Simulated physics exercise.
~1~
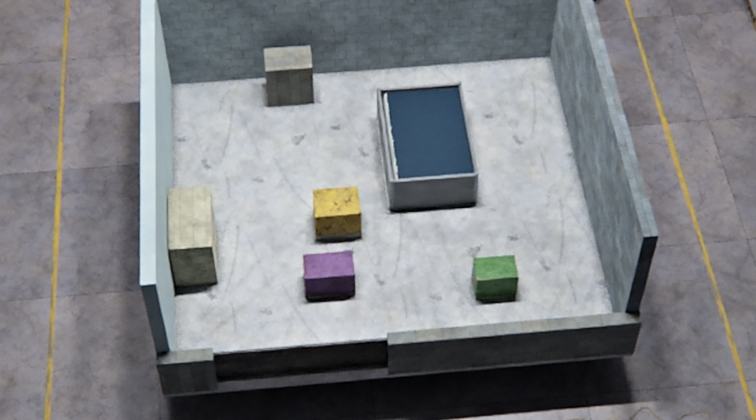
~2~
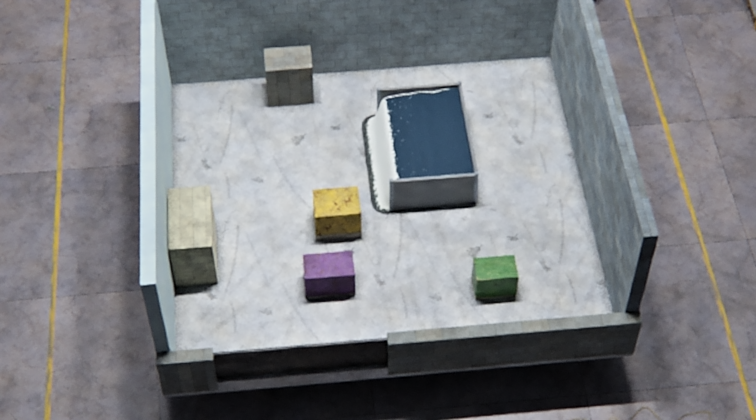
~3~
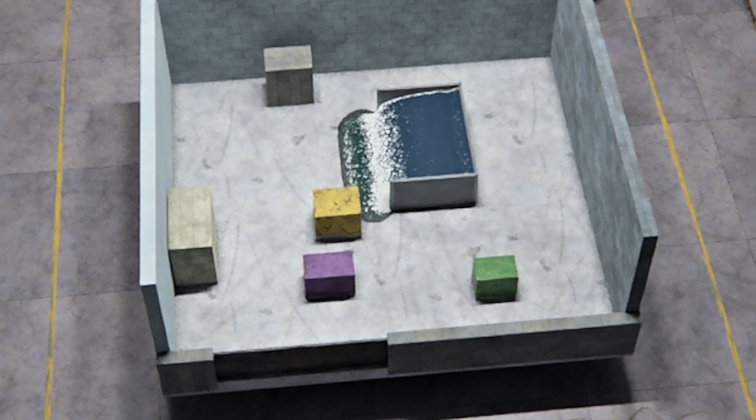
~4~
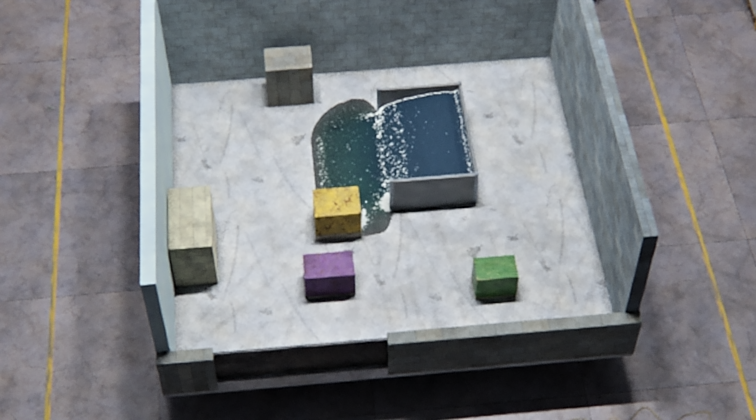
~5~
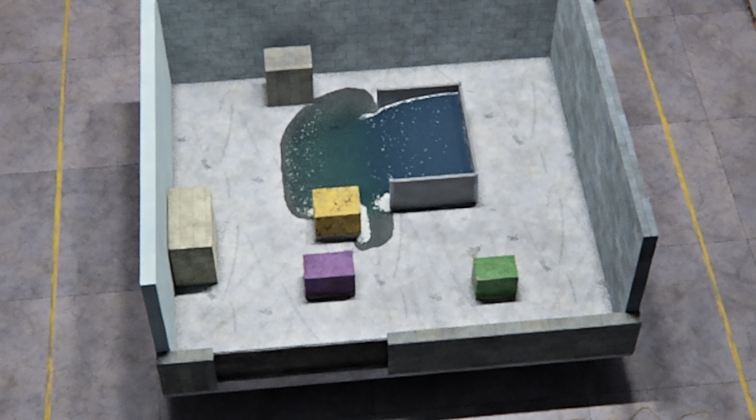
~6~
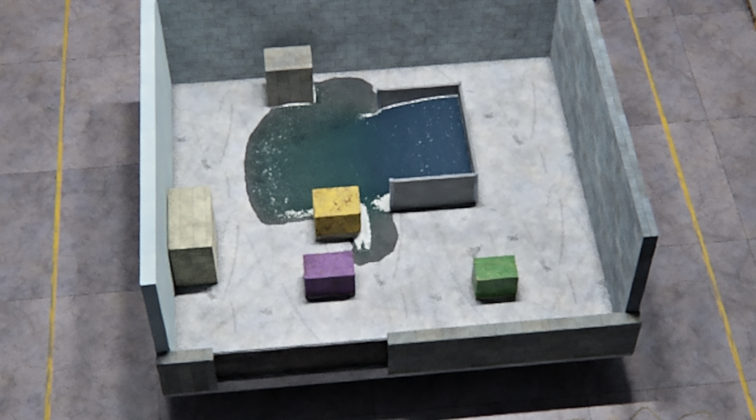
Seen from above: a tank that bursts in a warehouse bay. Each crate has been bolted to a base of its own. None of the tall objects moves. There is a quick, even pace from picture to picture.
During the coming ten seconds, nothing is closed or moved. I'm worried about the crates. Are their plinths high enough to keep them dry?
Well, the green crate will get wet, the yellow crate will get wet, the purple crate will get wet.
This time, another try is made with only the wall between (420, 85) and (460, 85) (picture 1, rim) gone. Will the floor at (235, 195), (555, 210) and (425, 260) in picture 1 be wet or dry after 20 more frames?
Place one: Reached by the flood. Place two: Reached by the flood. Place three: Spared by the leak.
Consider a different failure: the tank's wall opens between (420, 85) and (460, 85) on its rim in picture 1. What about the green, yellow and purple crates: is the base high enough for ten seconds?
Result: Green crate is swamped; yellow crate is not reached; purple crate is swamped.
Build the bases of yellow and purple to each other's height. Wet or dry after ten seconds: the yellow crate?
The yellow one is reached.
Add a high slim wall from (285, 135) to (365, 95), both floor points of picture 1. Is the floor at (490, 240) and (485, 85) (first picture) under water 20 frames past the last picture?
As listed: Clear, wet.
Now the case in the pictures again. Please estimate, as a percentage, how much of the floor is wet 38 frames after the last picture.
I make it 75 per cent.
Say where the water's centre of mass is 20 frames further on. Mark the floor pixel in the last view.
At roughly (271, 170).
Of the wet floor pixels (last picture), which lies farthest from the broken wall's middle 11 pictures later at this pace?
The front should reach about (176, 338).
A moment on, water covers 35 % of the floor; the green crate not reached, the yellow crate water round its plinth, the purple crate water round its plinth.
Next, water covers 45 % of the floor; the green crate not reached, the yellow crate water round its plinth, the purple crate water round its plinth.
Then, water covers 50 % of the floor; the green crate water round its plinth, the yellow crate water round its plinth, the purple crate water round its plinth.
Later, water covers 75 % of the floor; the green crate water round its plinth, the yellow crate water round its plinth, the purple crate water round its plinth.
In the end, water covers 100 % of the floor; the green crate was topped, the yellow crate was topped, the purple crate was topped.
